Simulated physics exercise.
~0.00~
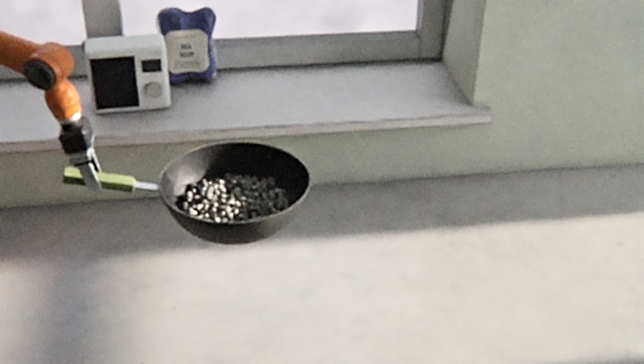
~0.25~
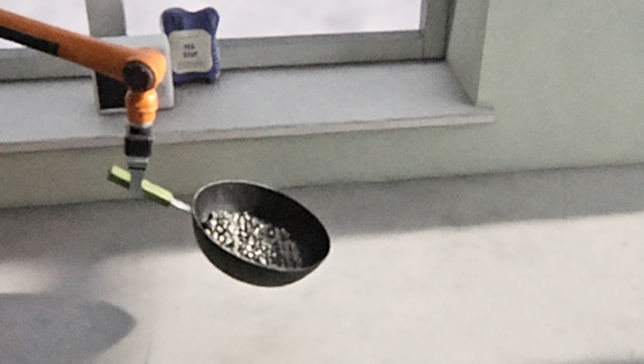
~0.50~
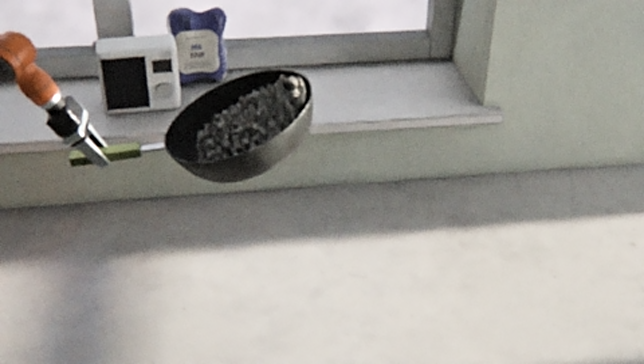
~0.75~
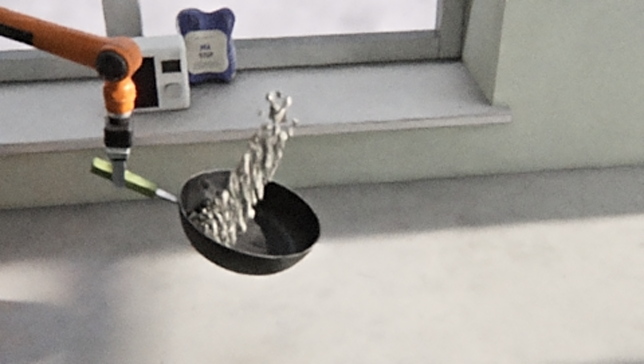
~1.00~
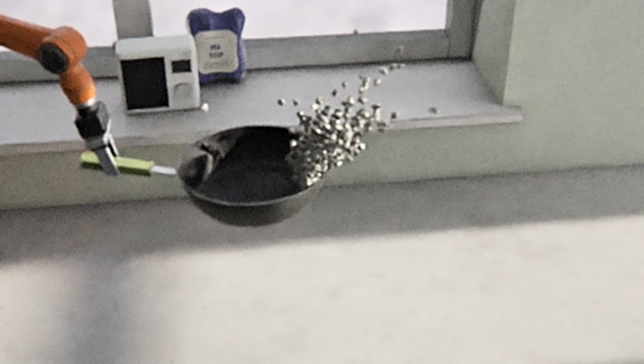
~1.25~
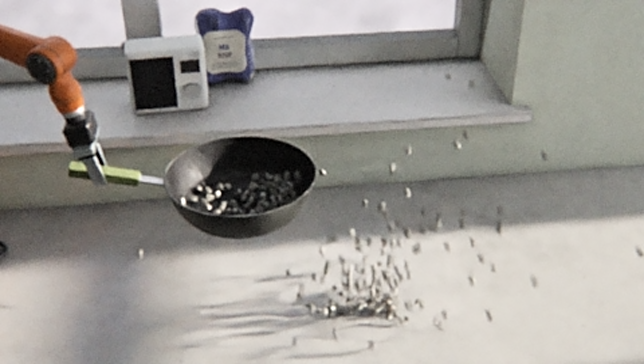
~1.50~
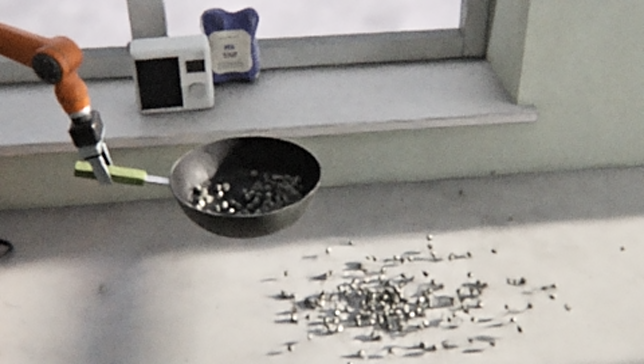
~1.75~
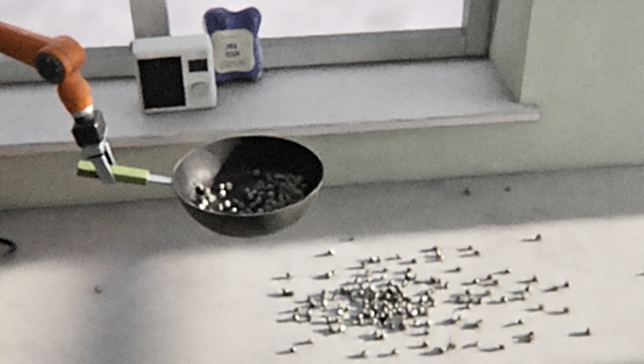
By a window, a robot arm tosses pebbles in a frying pan, spilling many below.
